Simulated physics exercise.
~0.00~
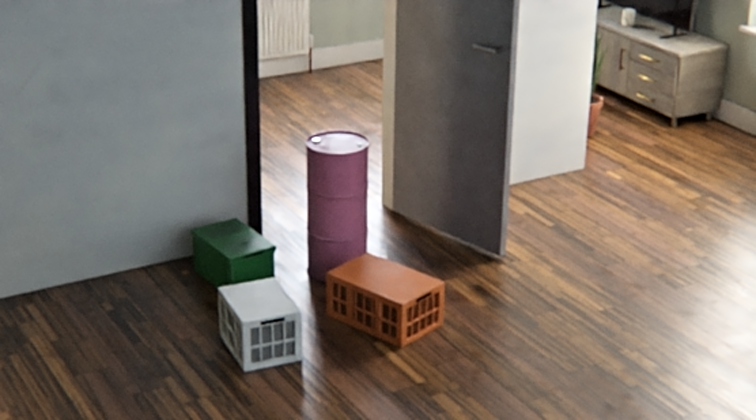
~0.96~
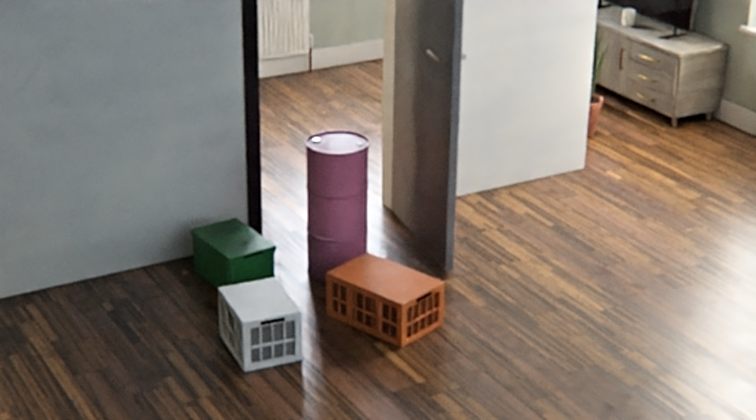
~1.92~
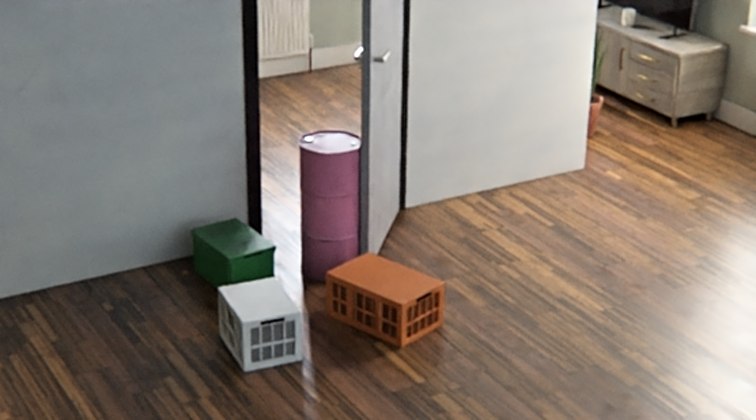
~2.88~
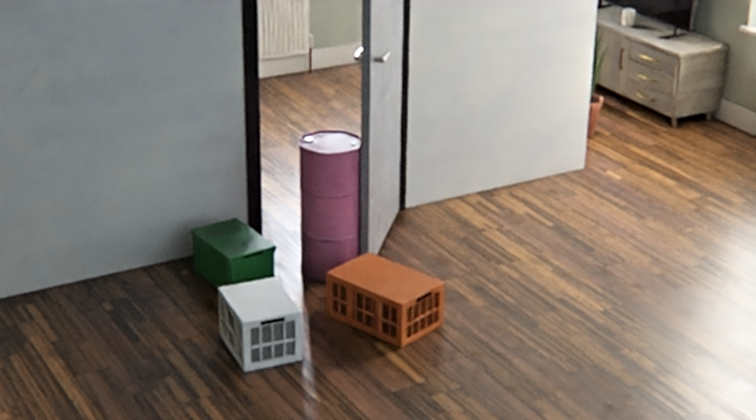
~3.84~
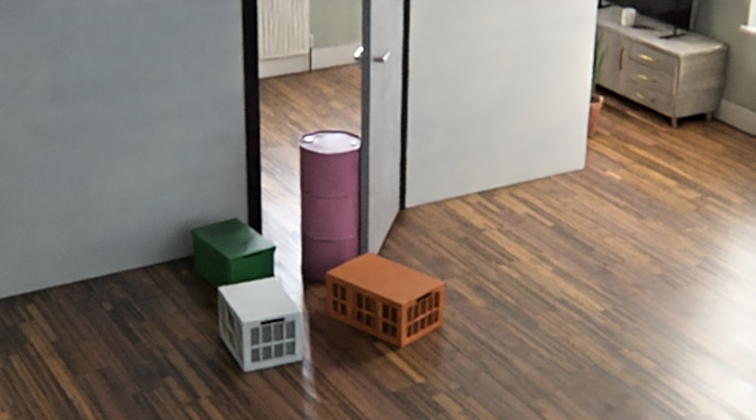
A grey door stands wide open in a pale wall, seen from above across a room with a dark wood floor. A tall purple drum stands in the doorway, with a green box and a white crate to its left and in front, and an orange crate to its right; a low cabinet sits at the far right. The door swings leftward towards its frame, and no hand is seen pushing it. It meets the drum, which slides slightly left. The door stops there, still partly open against the drum, while the crates and green box stay put.
